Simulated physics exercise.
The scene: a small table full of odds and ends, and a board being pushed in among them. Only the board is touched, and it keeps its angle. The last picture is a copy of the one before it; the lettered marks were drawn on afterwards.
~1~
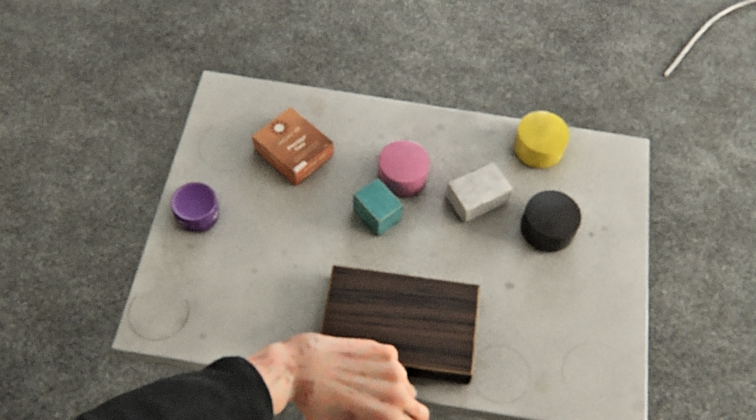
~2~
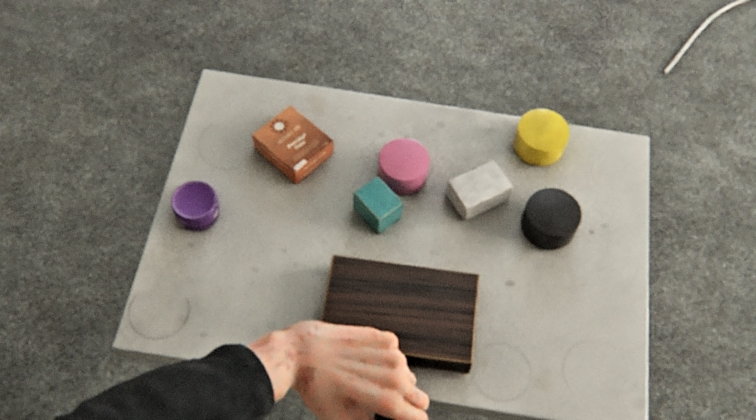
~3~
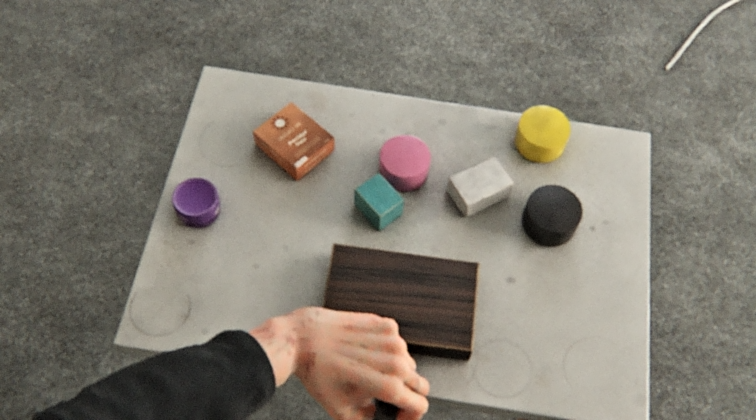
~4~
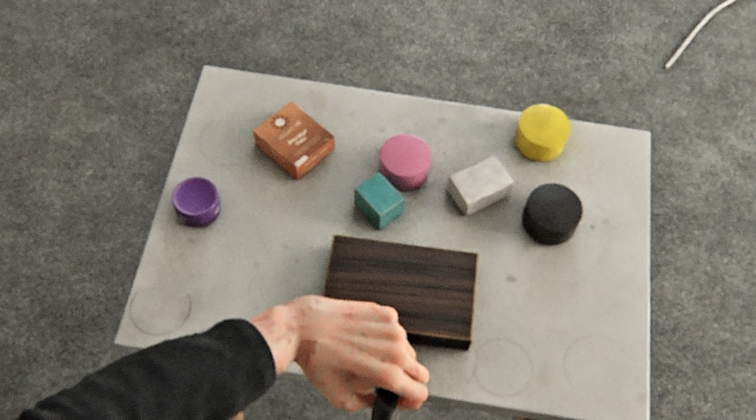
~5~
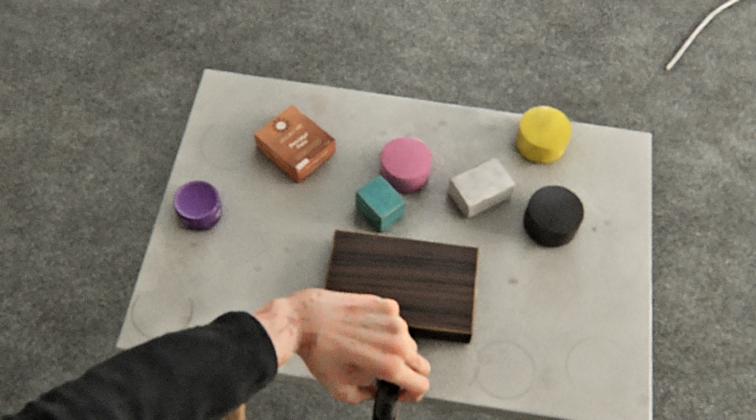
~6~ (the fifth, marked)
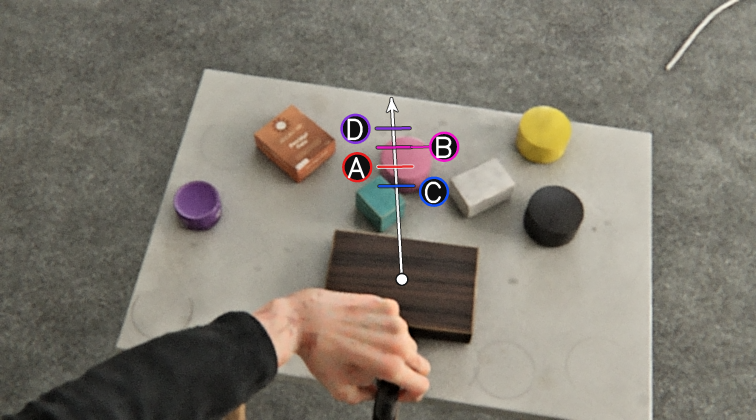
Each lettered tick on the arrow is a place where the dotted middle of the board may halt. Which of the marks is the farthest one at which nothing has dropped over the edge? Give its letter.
It can go as far as B.
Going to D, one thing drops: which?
It is the pink pot.
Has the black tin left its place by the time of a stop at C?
No.
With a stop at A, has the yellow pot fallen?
No.
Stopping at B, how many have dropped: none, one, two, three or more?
In all, none.
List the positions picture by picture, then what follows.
Purple jar (195, 208); orange packet (293, 146); turquoise block (378, 207), in the first picture.
Board (401, 307); pink pot (404, 166), in the second picture.
Board (401, 295); white block (480, 187), in the third picture.
Board (401, 286); purple jar (197, 203), in the fourth picture.
Board (402, 280); turquoise block (380, 204); pink pot (406, 165); black tin (554, 216), in the fifth picture.
On the copy, A at (396, 167); B at (394, 147); C at (396, 186); D at (393, 128); the arrow from (402, 279) to (391, 99); the white dot at (402, 279).
On B. First, board (398, 235); pink pot (412, 153); white block (483, 182).
Then, board (396, 188); pink pot (416, 131); turquoise block (368, 133).
Finally, board (394, 154); pink pot (418, 101); turquoise block (366, 102); nothing has fallen.
By contrast, A is safe but short; C is safe but short; D drops the pink pot.
